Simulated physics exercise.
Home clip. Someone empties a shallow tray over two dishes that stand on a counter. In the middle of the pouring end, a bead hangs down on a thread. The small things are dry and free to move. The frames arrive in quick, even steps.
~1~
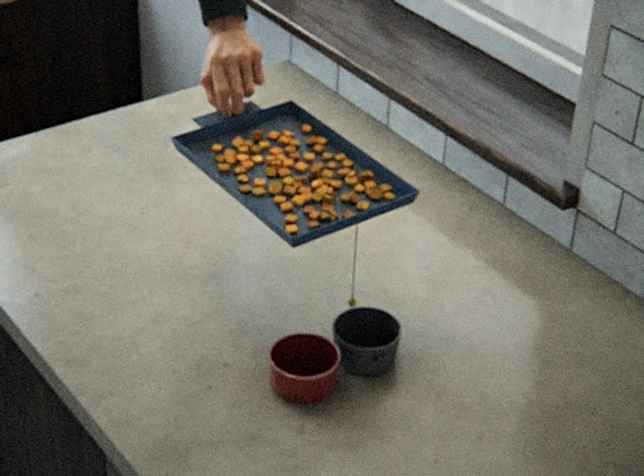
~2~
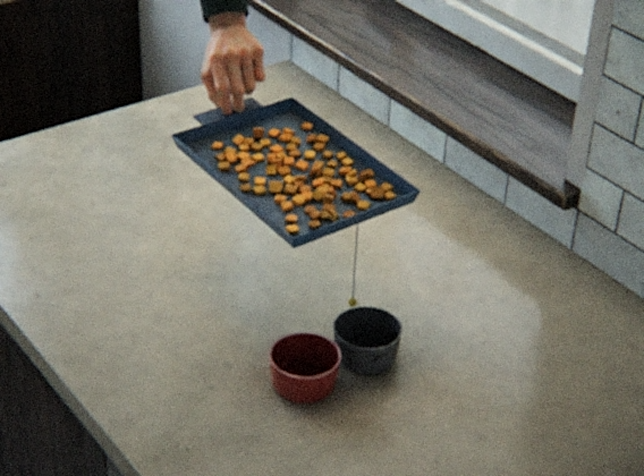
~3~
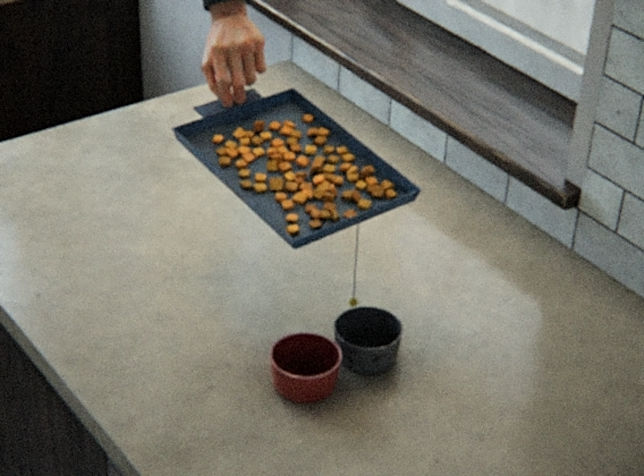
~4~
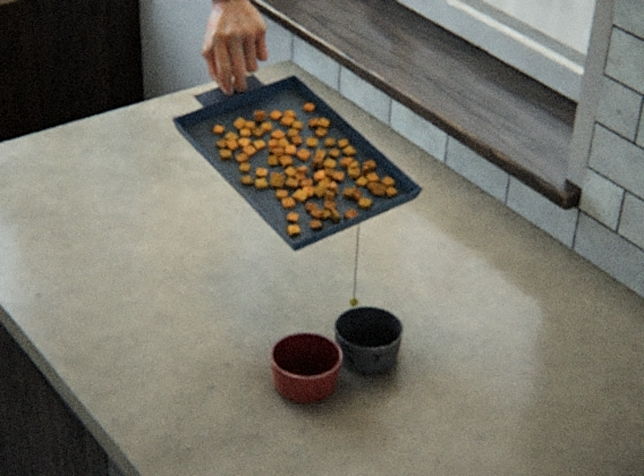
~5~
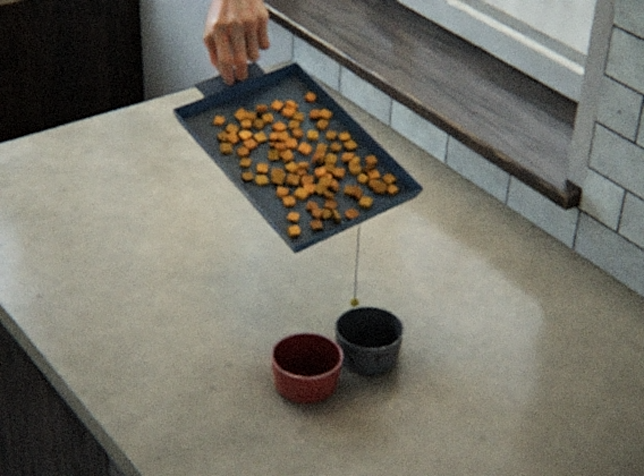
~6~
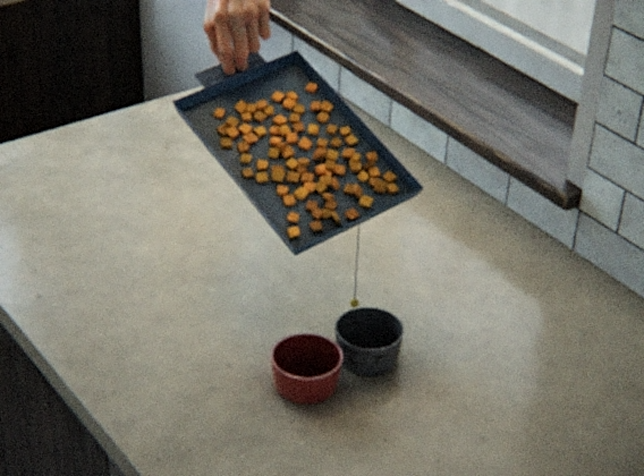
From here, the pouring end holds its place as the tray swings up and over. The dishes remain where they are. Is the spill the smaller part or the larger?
The dishes gather above half.
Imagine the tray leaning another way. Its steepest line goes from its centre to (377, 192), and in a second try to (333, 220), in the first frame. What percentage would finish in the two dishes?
Somewhere close to 0 % the first time, 70 % the second.
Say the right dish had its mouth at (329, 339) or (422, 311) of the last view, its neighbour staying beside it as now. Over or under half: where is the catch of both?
In order, they'd catch a major share, and next a minor share.
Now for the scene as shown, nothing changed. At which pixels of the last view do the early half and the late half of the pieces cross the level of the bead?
The early half goes through (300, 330), the late half through (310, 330).
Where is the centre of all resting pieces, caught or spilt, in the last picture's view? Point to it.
The centre settles at about (308, 371).
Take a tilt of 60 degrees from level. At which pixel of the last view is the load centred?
The load is centred about (317, 197).
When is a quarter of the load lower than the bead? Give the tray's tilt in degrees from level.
That would be about 95 degrees from level.
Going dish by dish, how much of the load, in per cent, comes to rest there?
Left dish: 70 %, right dish: 10 %.
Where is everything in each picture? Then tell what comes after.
In the first picture, corners of the pouring end near (294, 235) and (414, 190), level; middle of the load near (300, 179), small crackers; left dish near (324, 386); right dish near (387, 357); bead on its thread near (352, 302).
In the second picture, corners of the pouring end near (294, 235) and (415, 190), level; middle of the load near (300, 178).
In the third picture, corners of the pouring end near (295, 237) and (416, 189), tipped barely, lowest at the left corner; middle of the load near (301, 175).
In the fourth picture, corners of the pouring end near (296, 240) and (417, 187), tipped a little, lowest at the left corner; middle of the load near (302, 170).
In the fifth picture, corners of the pouring end near (296, 243) and (418, 187), tipped a little, lowest at the left corner; middle of the load near (303, 166).
In the sixth picture, corners of the pouring end near (296, 246) and (418, 186), tipped clearly, lowest at the left corner; middle of the load near (303, 162); left dish near (327, 386); right dish near (390, 358).
Shortly afterwards, tray tipped steeply; the whole lot on the tray.
Next, tray tipped right over; near half on the tray; near a quarter in the left dish; only a few in the right dish; a little outside both; near a quarter in the air.
Some moments later, tray tipped past a quarter turn; near two thirds in the left dish; a little in the right dish; near a quarter outside both.
In the end, tray tipped past a quarter turn; near two thirds in the left dish; a little in the right dish; near a quarter outside both.
